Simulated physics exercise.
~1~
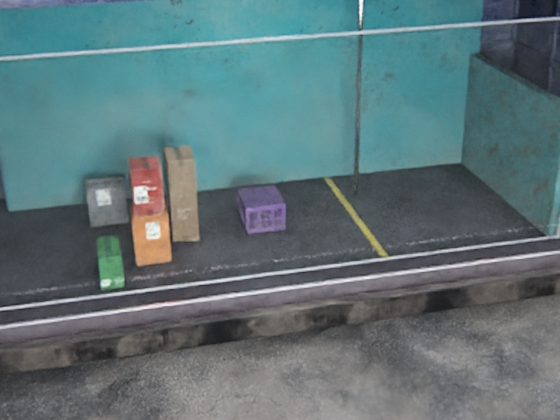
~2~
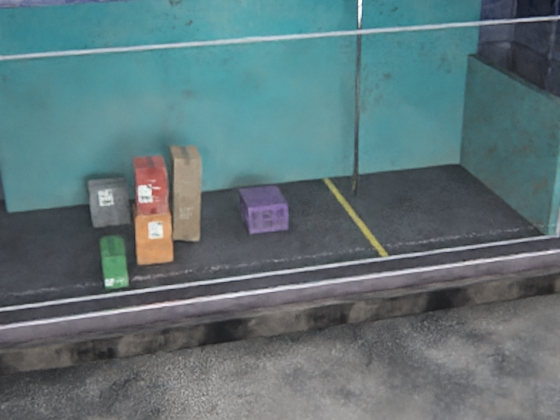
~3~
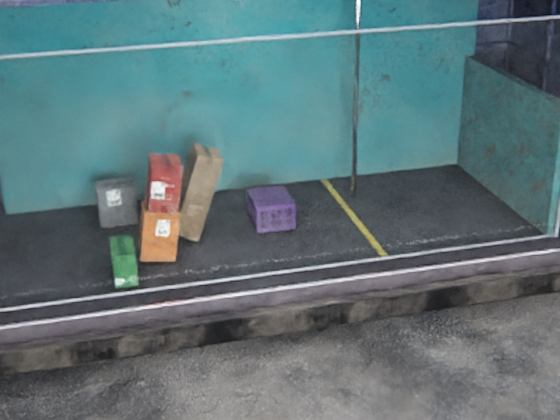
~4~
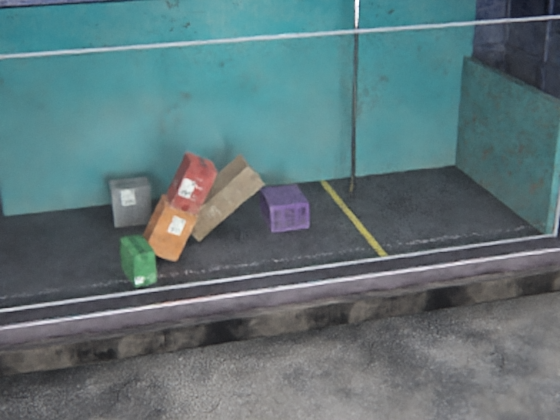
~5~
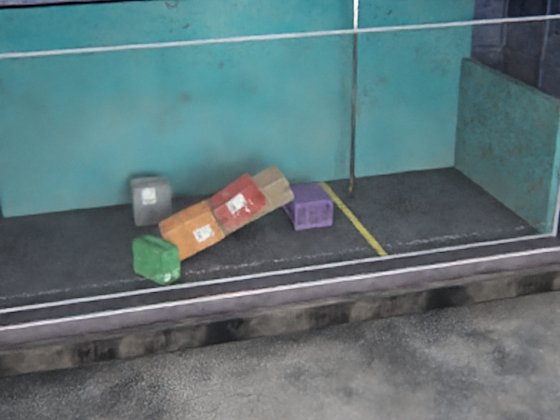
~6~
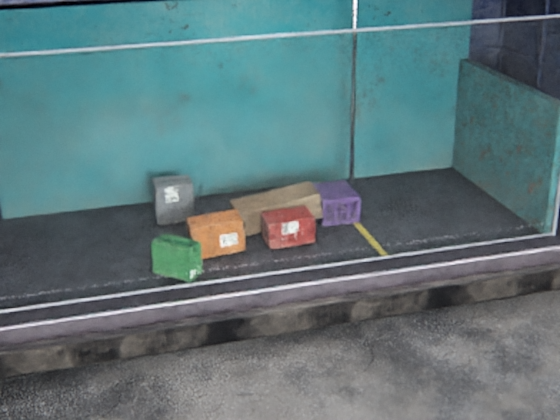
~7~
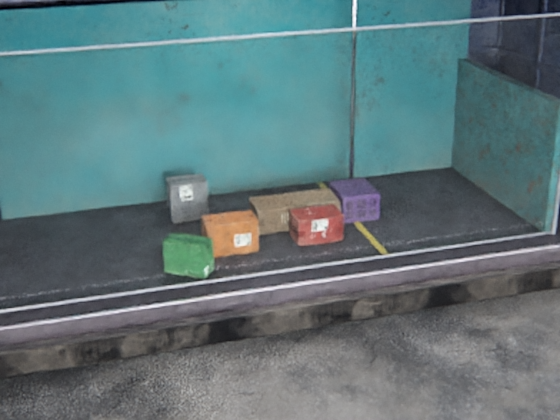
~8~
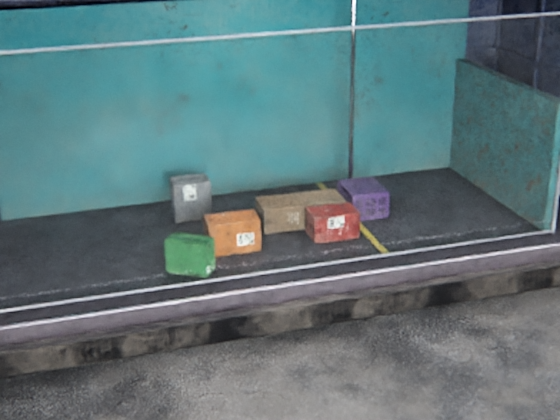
Stacked boxes sliding right across a bay floor, brown and red ones toppling, with the purple crate ending past the yellow line.
